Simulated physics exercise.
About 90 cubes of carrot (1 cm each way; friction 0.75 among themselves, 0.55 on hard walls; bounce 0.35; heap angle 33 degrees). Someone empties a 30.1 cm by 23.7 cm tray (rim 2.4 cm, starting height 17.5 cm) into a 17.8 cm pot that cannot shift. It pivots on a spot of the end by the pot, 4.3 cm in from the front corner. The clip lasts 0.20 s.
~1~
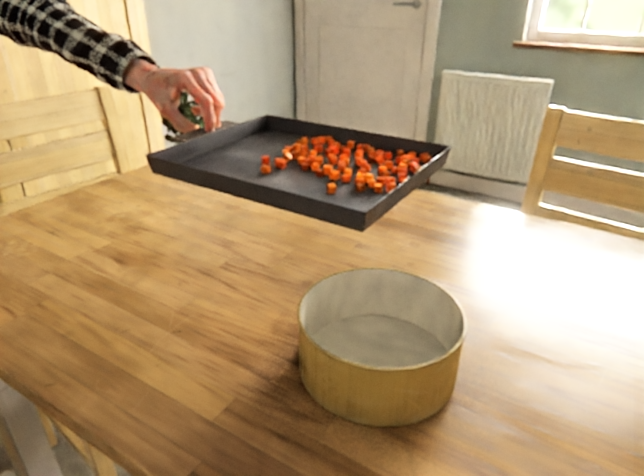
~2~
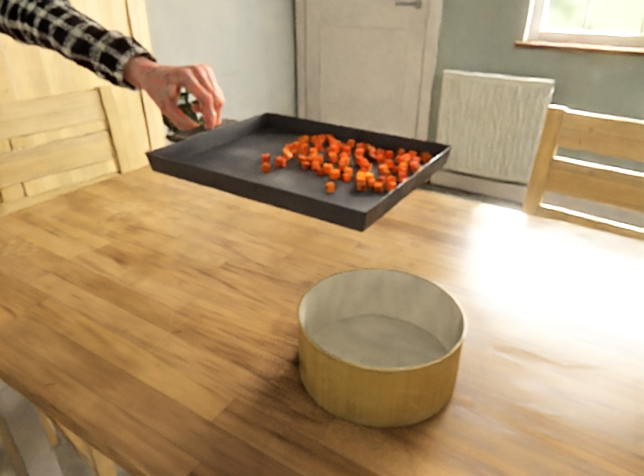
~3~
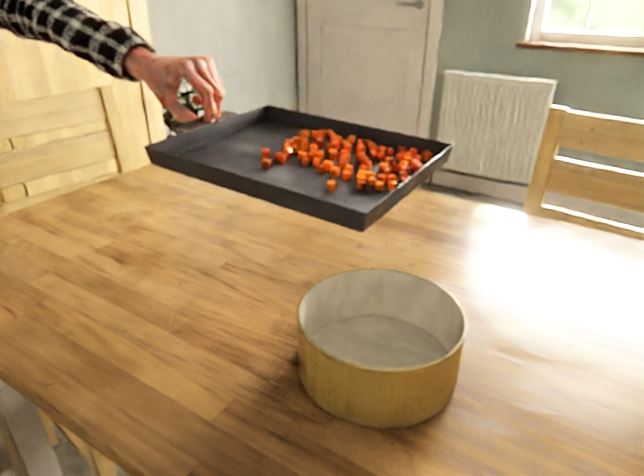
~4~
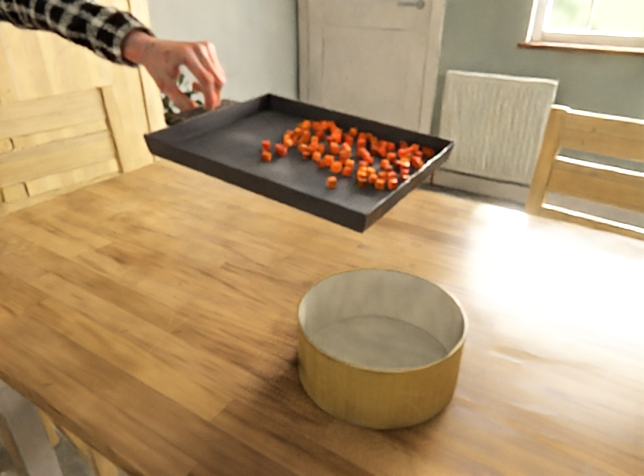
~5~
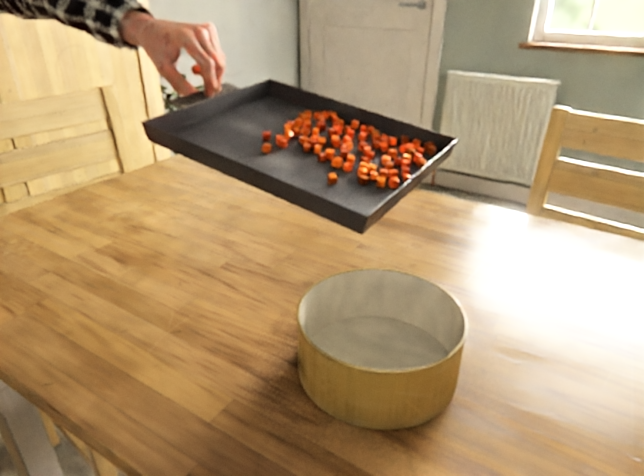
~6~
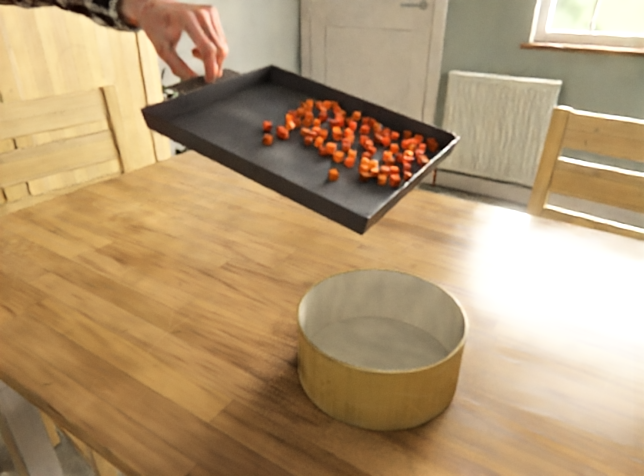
A hand in a checked sleeve held a dark tray of small orange carrot cubes above a wooden table, then slowly raised its far left side, while the round pot below stayed empty.
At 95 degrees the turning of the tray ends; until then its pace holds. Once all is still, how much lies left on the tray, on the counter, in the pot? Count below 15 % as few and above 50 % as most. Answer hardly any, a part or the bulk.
Tray hardly any, counter a part, pot the bulk.
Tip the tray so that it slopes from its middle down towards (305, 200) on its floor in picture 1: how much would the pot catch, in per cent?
Some 80 per cent.
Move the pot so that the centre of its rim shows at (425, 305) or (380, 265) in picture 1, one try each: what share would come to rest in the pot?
About 80 and 0 per cent.
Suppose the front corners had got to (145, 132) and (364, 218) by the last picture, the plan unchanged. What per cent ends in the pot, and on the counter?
Pot 80, counter 10.
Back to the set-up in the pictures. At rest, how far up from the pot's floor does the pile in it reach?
About 1.5 cm.
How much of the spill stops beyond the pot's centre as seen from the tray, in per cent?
Roughly 100 per cent.
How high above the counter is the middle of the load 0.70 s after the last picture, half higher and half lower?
Roughly 18 cm.
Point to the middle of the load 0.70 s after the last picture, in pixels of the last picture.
At about (419, 206).
Then, 0.42 s after the last picture, tilt 52 degrees; the tray holds 100 %, the pot 0 %.
Then, 0.70 s after the last picture, tilt 78 degrees; the tray holds 70 %, the pot 10 %.
Then, 1.09 s after the last picture, tilt 95 degrees; the tray holds 20 %, the pot 40 %.
In the end, tray 5 %, counter 30 %, pot 65 %.
